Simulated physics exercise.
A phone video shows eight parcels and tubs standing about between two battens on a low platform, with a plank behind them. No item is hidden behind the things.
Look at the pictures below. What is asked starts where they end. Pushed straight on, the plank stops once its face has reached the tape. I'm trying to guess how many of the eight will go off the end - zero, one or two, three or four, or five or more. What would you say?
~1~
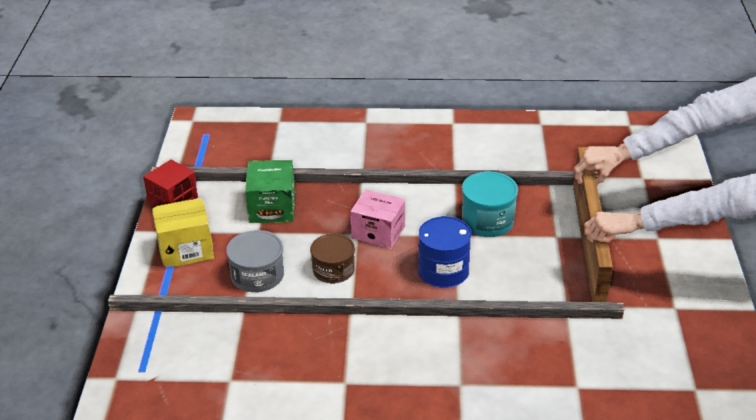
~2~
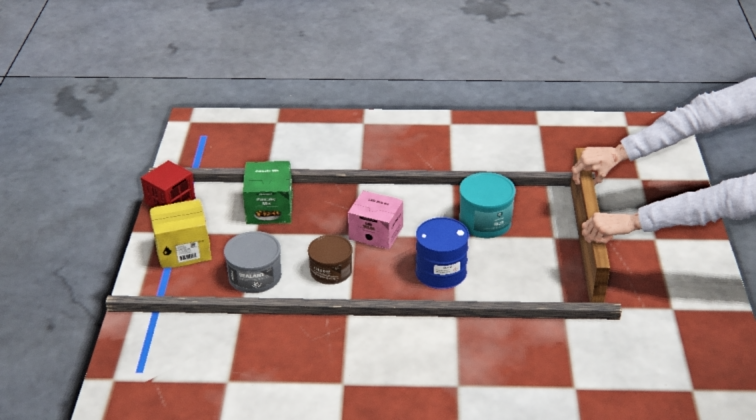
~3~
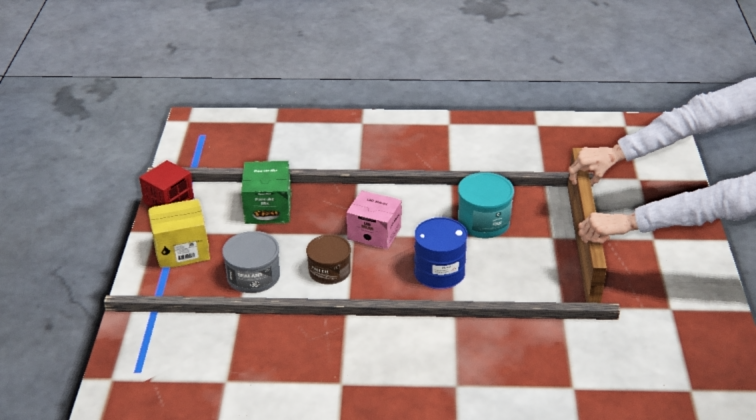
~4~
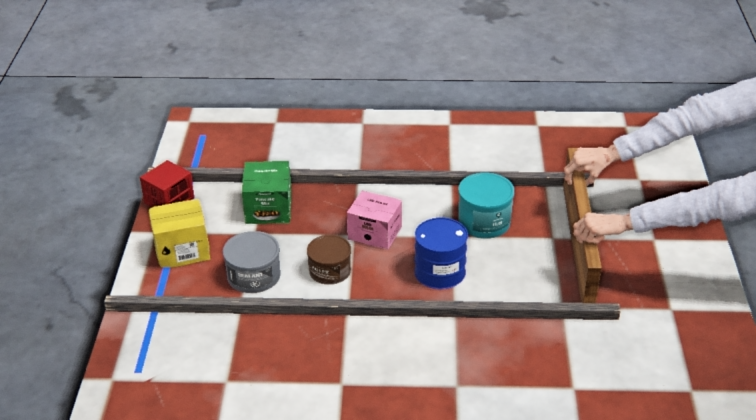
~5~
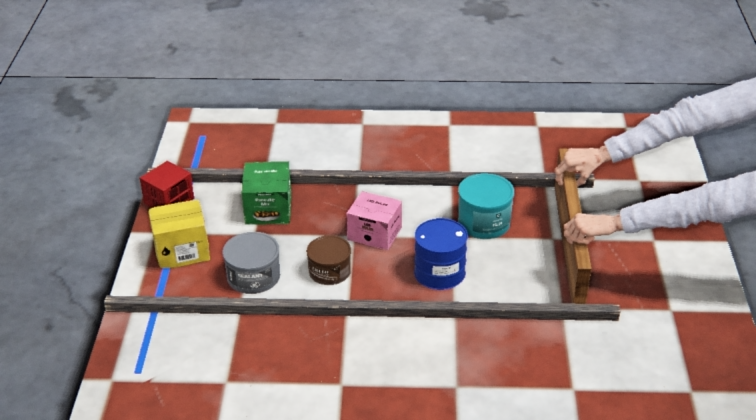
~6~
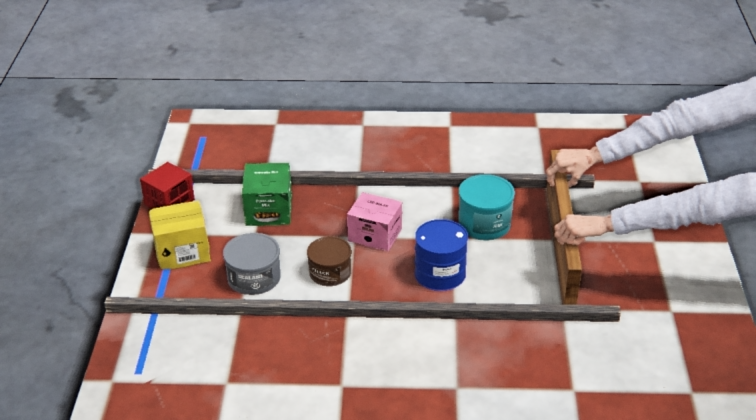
Fallen: Five or more.
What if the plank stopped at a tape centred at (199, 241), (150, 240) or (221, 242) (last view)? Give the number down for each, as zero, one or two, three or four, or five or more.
Three or four; five or more; either three or four.
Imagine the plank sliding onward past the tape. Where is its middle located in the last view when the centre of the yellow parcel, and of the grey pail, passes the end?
When the yellow parcel crosses, the middle is near (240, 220); when the grey pail crosses, near (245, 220).
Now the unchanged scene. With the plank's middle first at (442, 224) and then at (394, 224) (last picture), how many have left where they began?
3 and 4.
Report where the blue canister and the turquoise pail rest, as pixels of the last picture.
Blue canister at (139, 249), turquoise pail at (152, 204).
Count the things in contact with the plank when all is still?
It ends up touching 2.
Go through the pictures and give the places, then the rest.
In the first picture, red crate (171, 187); yellow parcel (183, 233); grey pail (256, 261); plank (591, 224); tape (178, 238).
In the second picture, yellow parcel (181, 234); turquoise pail (486, 206).
In the third picture, grey pail (252, 262); plank (585, 225).
In the fourth picture, red crate (168, 188); pink box (375, 220).
In the fifth picture, yellow parcel (179, 234); green box (267, 193).
In the sixth picture, red crate (168, 189); yellow parcel (180, 235); grey pail (253, 264); plank (563, 226); tape (175, 241).
Soon after, none off yet; red crate at rest near (168, 189); yellow parcel at rest near (180, 235); grey pail at rest near (253, 264).
After that, none off yet; red crate at rest near (168, 189); yellow parcel at rest near (180, 235); grey pail displaced about its own width near (218, 266).
And then, none off yet; red crate displaced about its own width near (146, 185); yellow parcel displaced about its own width near (132, 233); grey pail displaced well along near (119, 274).
In the end, the number that fall off is five or more; gone, pink box, brown pail, green box, grey pail, yellow parcel and red crate.
